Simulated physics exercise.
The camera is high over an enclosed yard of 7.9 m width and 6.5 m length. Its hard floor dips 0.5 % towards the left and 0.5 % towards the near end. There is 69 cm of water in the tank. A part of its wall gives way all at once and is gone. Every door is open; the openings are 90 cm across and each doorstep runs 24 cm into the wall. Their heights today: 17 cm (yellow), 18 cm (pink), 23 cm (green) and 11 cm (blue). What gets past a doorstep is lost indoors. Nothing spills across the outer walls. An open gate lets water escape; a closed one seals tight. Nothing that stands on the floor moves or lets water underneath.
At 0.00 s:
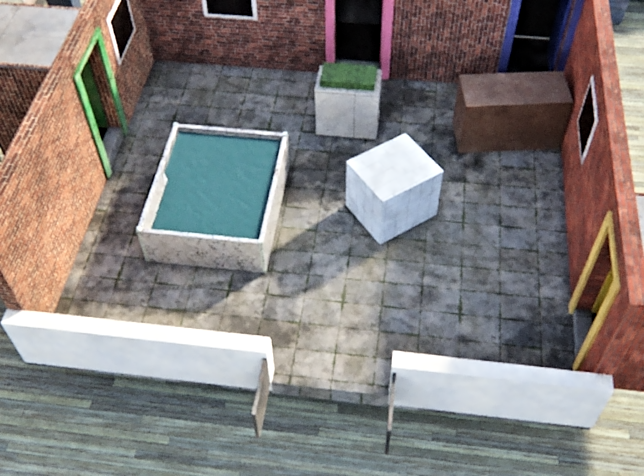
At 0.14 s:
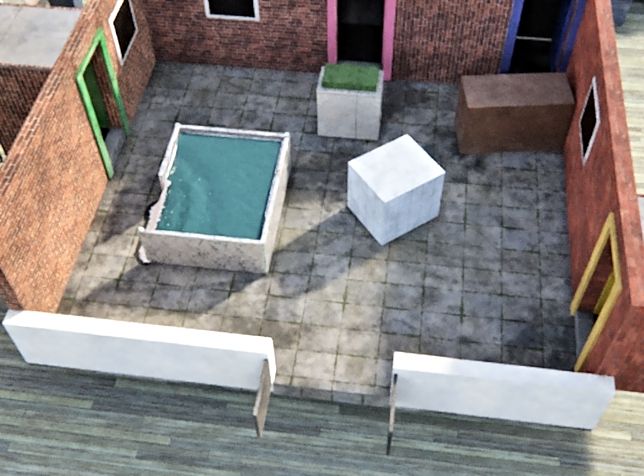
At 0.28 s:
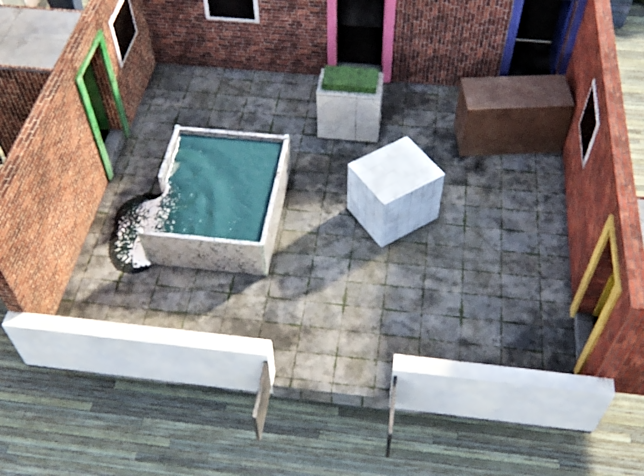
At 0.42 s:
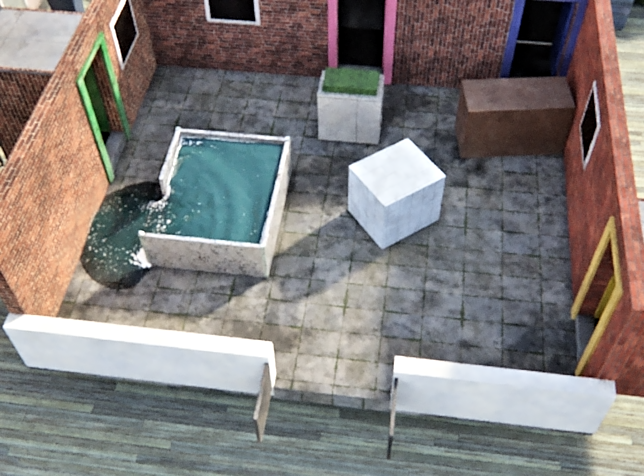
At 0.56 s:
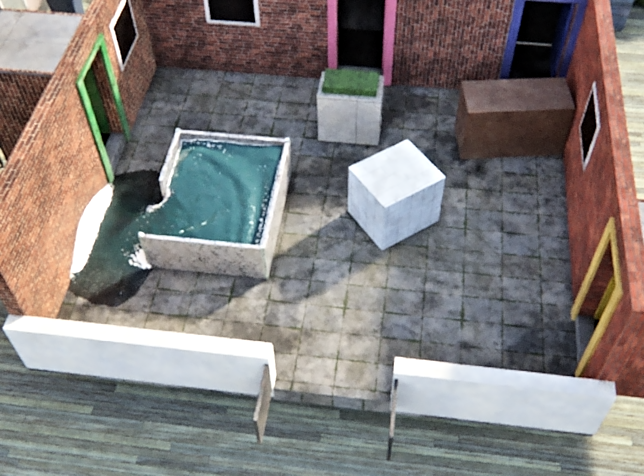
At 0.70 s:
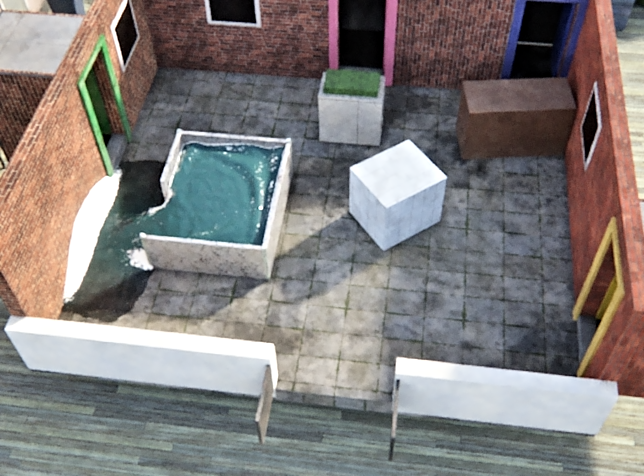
In a walled yard, water pours through the tank's broken left side and spreads across the paving.
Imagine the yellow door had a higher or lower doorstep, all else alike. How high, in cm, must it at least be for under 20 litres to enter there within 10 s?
About 8.5 cm.
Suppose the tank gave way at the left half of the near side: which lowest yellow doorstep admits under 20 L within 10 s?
About 6.5 cm.
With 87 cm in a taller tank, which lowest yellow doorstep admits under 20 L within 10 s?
Some 11.5 cm.
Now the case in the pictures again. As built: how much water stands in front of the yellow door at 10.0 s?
About 8.0 cm.
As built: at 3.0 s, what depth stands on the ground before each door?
Depths in cm: Yellow 0, pink 0, green 11, blue 0.
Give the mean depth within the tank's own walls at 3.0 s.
Some 29 cm.
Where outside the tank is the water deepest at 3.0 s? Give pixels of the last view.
Around (51, 338).
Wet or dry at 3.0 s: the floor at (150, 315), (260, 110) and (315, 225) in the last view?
In that order: Under water, wet, not reached.
After 1.4 s water covers 10 % of the floor, deepest (55 cm) near (47, 348); it has not reached the yellow door.
After 3.0 s water covers 40 % of the floor, deepest (36 cm) near (51, 338); it has not reached the yellow door.
After 10.0 s water covers 95 % of the floor, deepest (12 cm) near (47, 348); 8 cm at the yellow door, 0 litres in over its 17 cm doorstep.
At the yellow door as built, the water arrived by 4.5 s and peaked near 13 cm at 6.0 s.
With a doorstep of 7.5 cm, 30 litres would have come in within the 10 s; with 10 cm, 5 litres. So under 20 litres takes about 8.5 cm.
